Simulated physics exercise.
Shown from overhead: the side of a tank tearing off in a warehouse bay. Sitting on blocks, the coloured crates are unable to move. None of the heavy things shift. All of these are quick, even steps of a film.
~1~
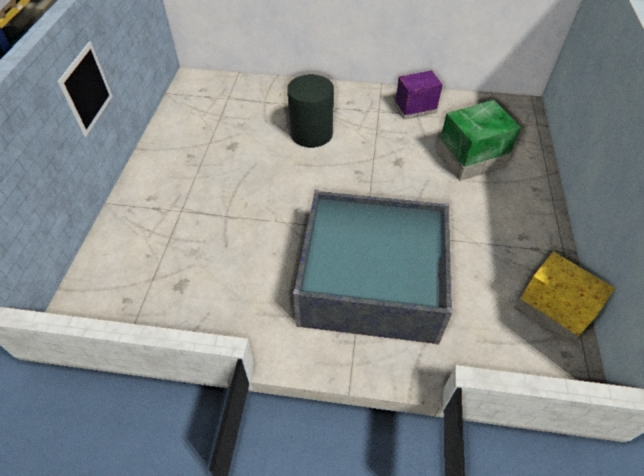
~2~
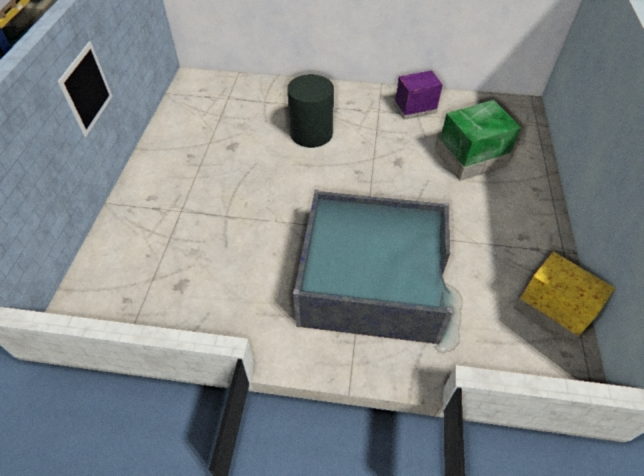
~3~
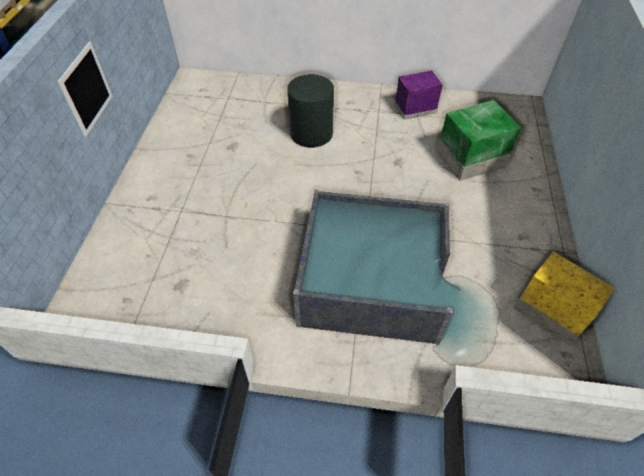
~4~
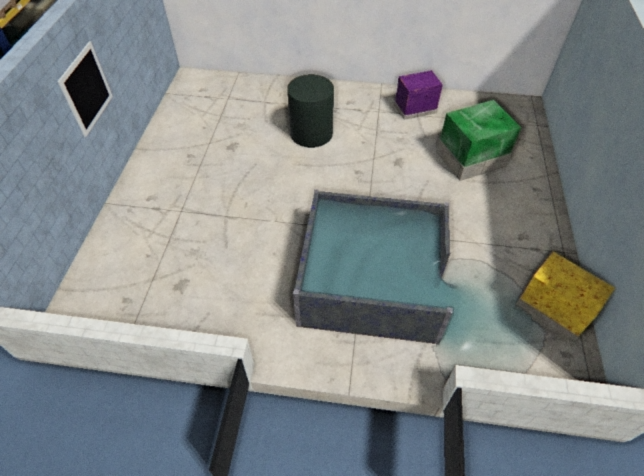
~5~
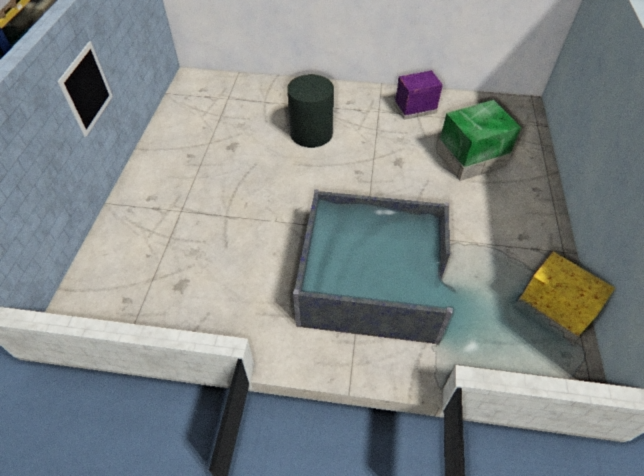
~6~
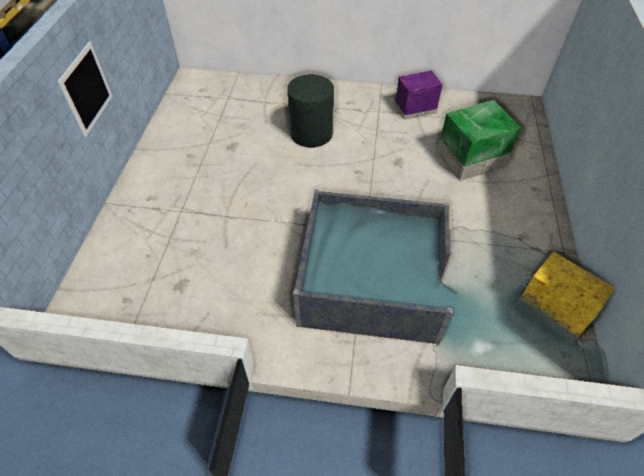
To begin with, teal water sits still in a grey tank on a pale floor, with purple, green and yellow crates nearby. Then the tank's right side opens near the front corner, and water pours out rightward. The pool spreads across the floor around the yellow crate, which stays put.
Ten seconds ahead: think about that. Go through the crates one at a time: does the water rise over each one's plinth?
Outcome: The yellow crate has water on it afterwards; the purple crate has water on it afterwards; the green crate has no water on it afterwards.
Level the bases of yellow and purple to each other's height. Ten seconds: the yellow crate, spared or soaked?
The yellow is overtopped.
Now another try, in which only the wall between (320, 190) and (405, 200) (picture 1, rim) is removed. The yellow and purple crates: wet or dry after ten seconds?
Taking them in turn, the yellow crate is missed and the purple crate is overtopped.
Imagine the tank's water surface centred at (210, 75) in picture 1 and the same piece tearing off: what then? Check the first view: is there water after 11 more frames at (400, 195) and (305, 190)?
The first spot is wetted, while the second is wetted.
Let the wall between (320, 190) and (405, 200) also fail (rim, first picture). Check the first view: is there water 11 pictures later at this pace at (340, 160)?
I reckon it ends up drenched.
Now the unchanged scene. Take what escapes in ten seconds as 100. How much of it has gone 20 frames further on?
Share gone by then: About 10 %.
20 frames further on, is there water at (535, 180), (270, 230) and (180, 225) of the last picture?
In turn: Wet, not flooded, free of water.
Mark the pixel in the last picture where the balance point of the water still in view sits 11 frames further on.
The water's centre sits above (449, 302).
A moment on, water covers 10 % of the floor; the yellow crate water round its plinth, the purple crate not reached, the green crate not reached.
Next, water covers 20 % of the floor; the yellow crate water round its plinth, the purple crate not reached, the green crate water round its plinth.
Then, water covers 30 % of the floor; the yellow crate water round its plinth, the purple crate not reached, the green crate water round its plinth.
Later, water covers 55 % of the floor; the yellow crate water round its plinth, the purple crate water round its plinth, the green crate water round its plinth.
In the end, water covers 90 % of the floor; the yellow crate was topped, the purple crate was topped, the green crate stayed above the water.
